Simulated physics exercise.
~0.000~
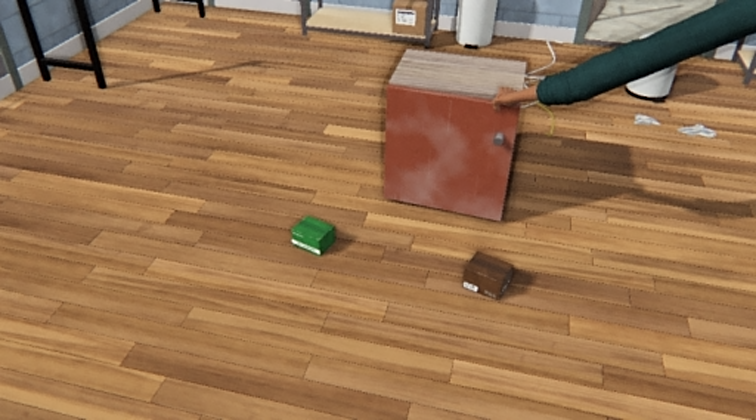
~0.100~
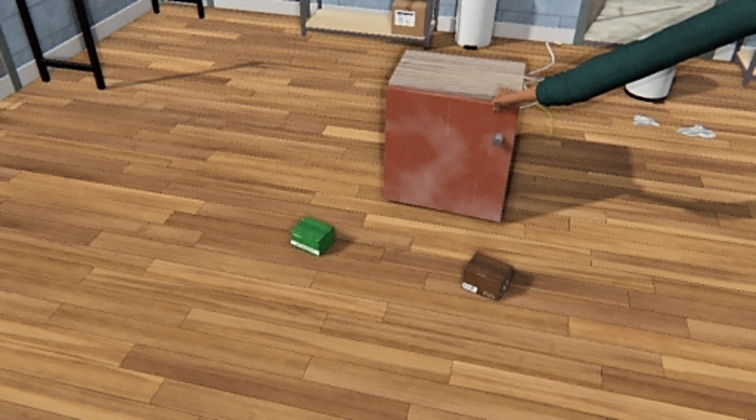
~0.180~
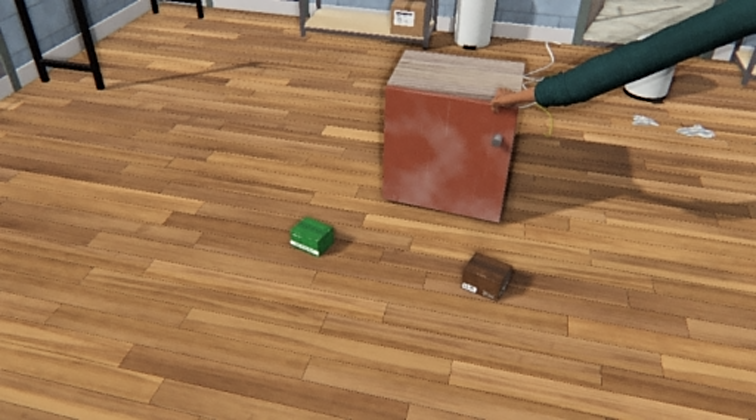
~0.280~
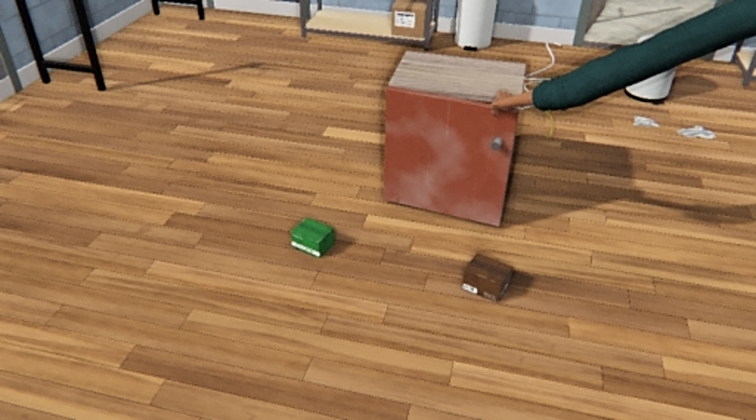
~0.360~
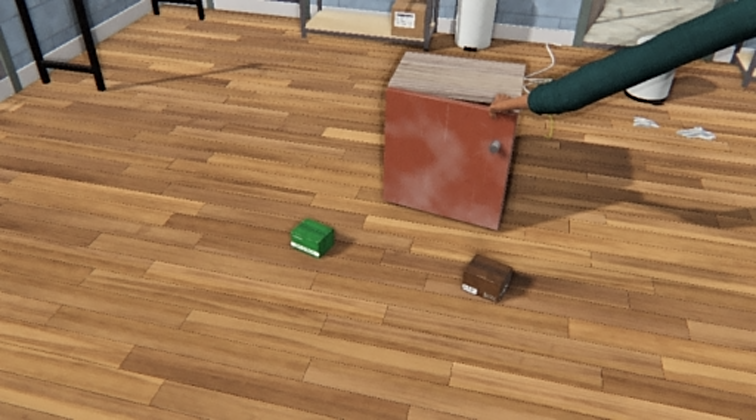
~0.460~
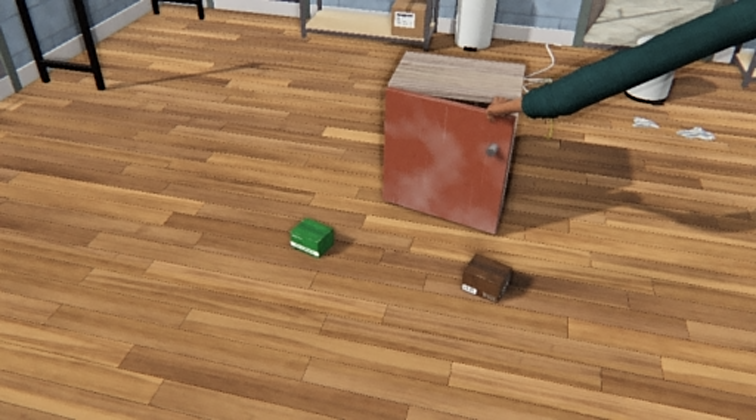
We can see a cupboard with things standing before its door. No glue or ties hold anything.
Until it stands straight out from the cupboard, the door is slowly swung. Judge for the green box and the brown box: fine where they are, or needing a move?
Verdict - green box: Fine where it is; brown box: Fine where it is.
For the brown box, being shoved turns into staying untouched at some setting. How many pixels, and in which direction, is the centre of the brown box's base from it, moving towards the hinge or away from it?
Something like 12 pixels, heading left.
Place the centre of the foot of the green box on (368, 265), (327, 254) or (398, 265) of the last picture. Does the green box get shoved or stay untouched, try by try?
Gets hit; stays clear; gets hit.
After 1.30 s, door 41° open; green box at rest near (312, 238); brown box at rest near (486, 278).
After 2.30 s, door 75° open; green box at rest near (312, 238); brown box at rest near (486, 278).
In the end (3.3 s), the green box remains where it is, near (312, 238); the brown box remains where it is, near (486, 278).
